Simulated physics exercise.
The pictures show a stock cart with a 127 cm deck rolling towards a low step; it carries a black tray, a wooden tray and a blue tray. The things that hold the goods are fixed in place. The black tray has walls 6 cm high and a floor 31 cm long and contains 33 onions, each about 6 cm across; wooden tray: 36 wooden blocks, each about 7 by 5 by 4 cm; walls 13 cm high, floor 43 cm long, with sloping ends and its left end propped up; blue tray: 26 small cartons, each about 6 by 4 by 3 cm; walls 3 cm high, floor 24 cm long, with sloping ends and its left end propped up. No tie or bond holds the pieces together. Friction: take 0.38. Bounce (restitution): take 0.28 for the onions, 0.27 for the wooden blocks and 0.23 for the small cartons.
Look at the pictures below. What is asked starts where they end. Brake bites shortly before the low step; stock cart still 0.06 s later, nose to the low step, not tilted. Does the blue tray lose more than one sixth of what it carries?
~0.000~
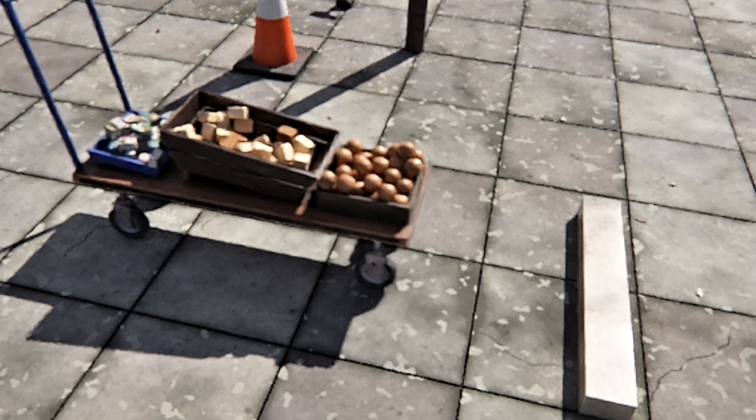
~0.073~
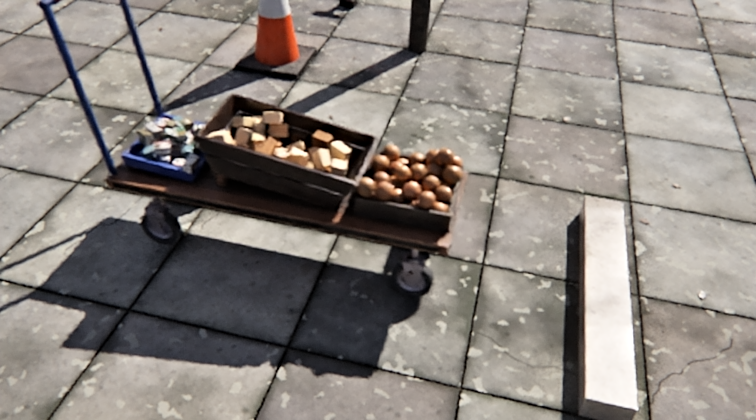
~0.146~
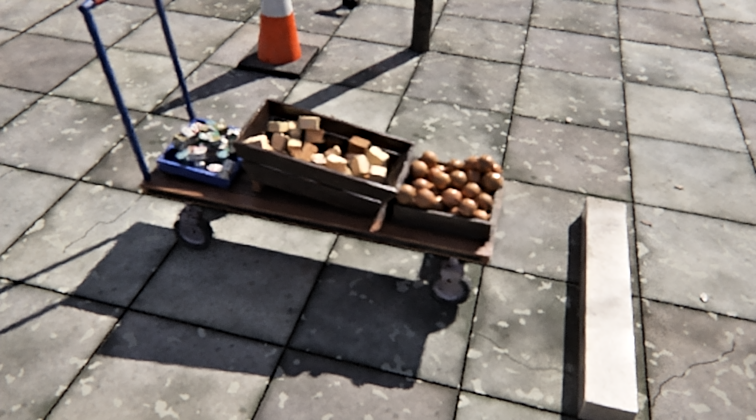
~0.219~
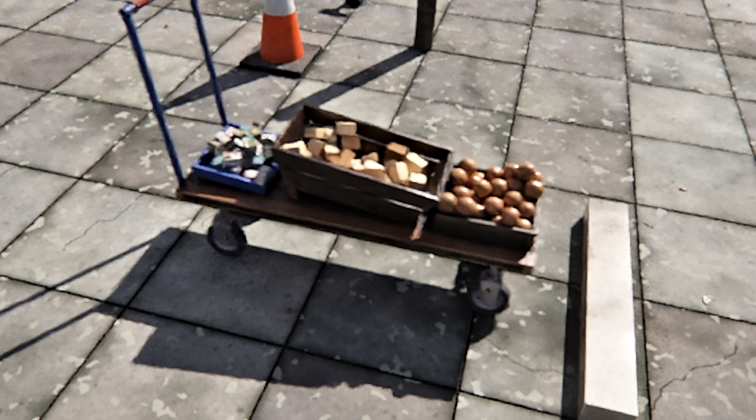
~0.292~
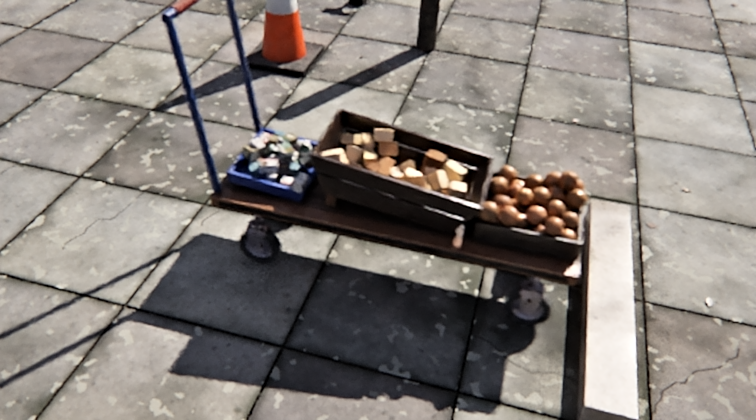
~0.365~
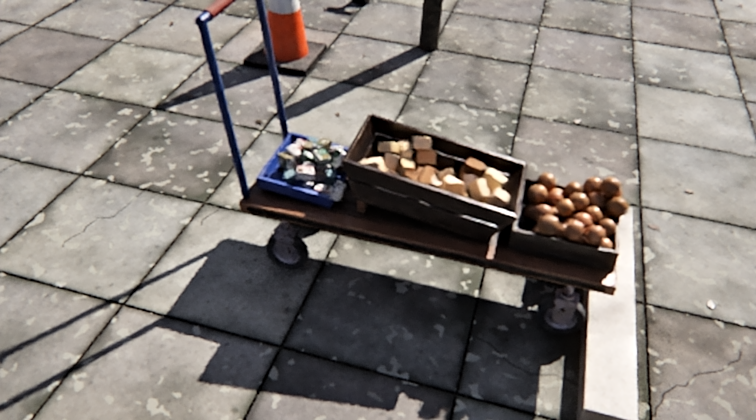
Yes.
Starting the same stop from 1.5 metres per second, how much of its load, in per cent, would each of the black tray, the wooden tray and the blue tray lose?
Then the black tray sheds 30 per cent of its load, the wooden tray 0 per cent, and the blue tray 20 per cent.
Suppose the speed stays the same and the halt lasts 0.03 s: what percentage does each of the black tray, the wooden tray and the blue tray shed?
Black tray 40, wooden tray 10, blue tray 40 %.
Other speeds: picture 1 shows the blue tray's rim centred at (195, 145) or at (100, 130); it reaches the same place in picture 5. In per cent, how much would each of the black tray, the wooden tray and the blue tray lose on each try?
For the black tray it's 20 % and then 40 %, for the wooden tray 0 % and then 0 %, and for the blue tray 10 % and then 30 %.
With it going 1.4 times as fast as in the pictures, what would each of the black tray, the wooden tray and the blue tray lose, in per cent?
Black tray 40, wooden tray 10, blue tray 40 per cent.
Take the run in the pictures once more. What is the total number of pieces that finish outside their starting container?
Taken together it comes to about 20.
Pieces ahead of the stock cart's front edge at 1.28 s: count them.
Some 10 pieces.
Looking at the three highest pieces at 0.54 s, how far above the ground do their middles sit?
About 50 cm.
After 0.42 s, black tray 29 in, 4 out, wooden tray 36 in, 0 out and blue tray 24 in, 2 out.
After 0.54 s, black tray 25 in, 8 out, wooden tray 36 in, 0 out and blue tray 21 in, 5 out.
After 0.77 s, black tray 23 in, 10 out, wooden tray 35 in, 1 out and blue tray 17 in, 9 out.
When it is over (at 1.28 s), black tray 23 in, 10 out, wooden tray 35 in, 1 out and blue tray 16 in, 10 out. Asked share, 10 of 26, 38 per cent.
